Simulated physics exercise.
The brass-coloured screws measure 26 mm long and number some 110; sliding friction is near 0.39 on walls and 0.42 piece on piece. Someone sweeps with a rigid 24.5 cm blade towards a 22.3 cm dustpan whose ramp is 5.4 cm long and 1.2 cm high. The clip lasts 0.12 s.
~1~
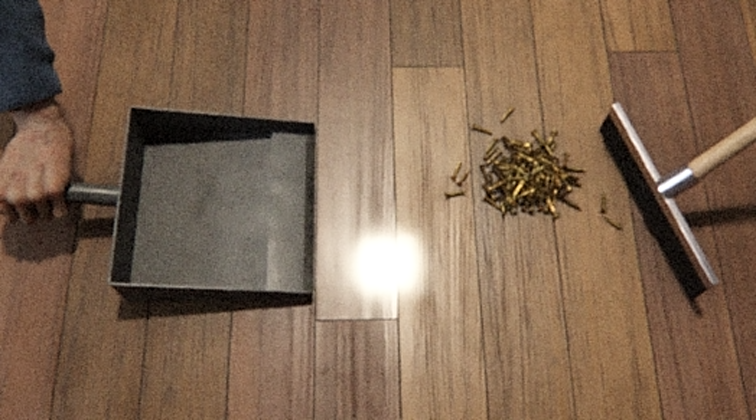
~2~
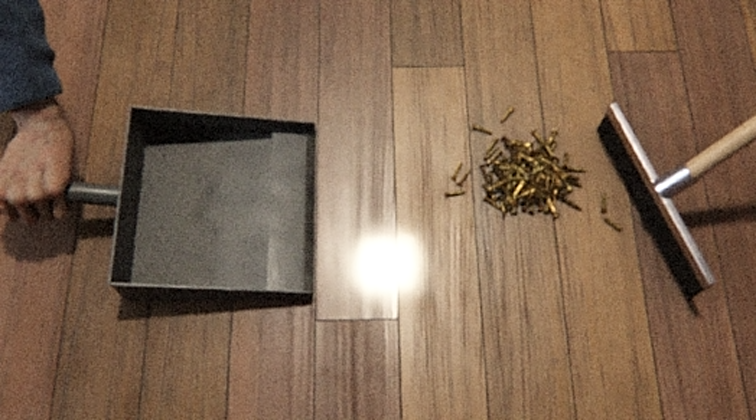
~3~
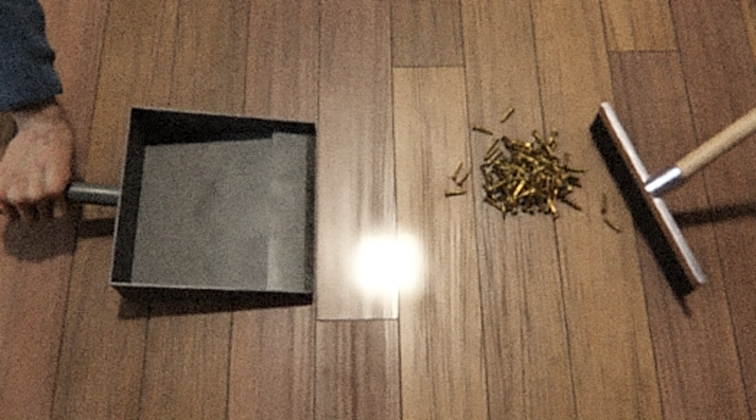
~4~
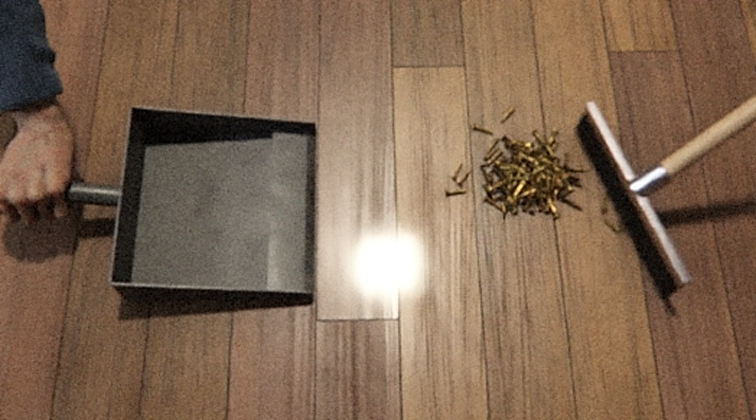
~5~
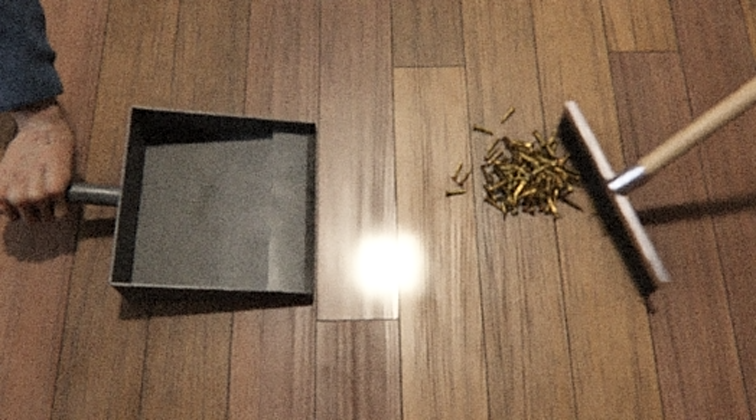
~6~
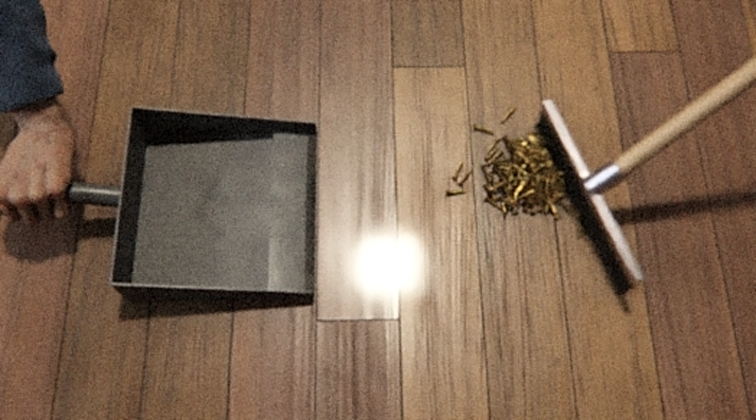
On a wooden floor, a hand held a gray dustpan still at the left while a broom with a wooden handle slid left and pressed into the edge of a small pile of brass-coloured screws.
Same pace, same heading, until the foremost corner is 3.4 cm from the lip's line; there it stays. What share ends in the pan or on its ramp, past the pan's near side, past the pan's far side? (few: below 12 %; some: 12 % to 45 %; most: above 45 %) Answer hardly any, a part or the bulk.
Pan: The bulk, near side: Hardly any, far side: Hardly any.
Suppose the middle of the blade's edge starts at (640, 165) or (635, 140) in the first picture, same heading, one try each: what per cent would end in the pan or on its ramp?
Some 40 and 30 per cent.
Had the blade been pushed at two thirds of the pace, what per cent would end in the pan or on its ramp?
Then about 15 per cent.
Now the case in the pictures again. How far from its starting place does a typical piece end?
Roughly 30 cm.
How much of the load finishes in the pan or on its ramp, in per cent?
Roughly 50 per cent.
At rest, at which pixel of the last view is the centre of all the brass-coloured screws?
At about (310, 214).
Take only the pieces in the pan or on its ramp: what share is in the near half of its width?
Roughly 50 per cent.
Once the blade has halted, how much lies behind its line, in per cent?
Some 0 per cent.
Then, 0.12 s after the last picture, middle of the blade 19 cm from the lip; 0 % over the lip, far side 5 %, near side 0 %.
Then, 0.21 s after the last picture, middle of the blade 10 cm from the lip; 0 % over the lip, far side 5 %, near side 0 %.
Then, 0.43 s after the last picture, middle of the blade 8 cm from the lip; 50 % over the lip, far side 5 %, near side 0 %.
In the end, pan 50 %, near side 0 %, far side 5 %, in front of the lip or behind the blade 45 %.
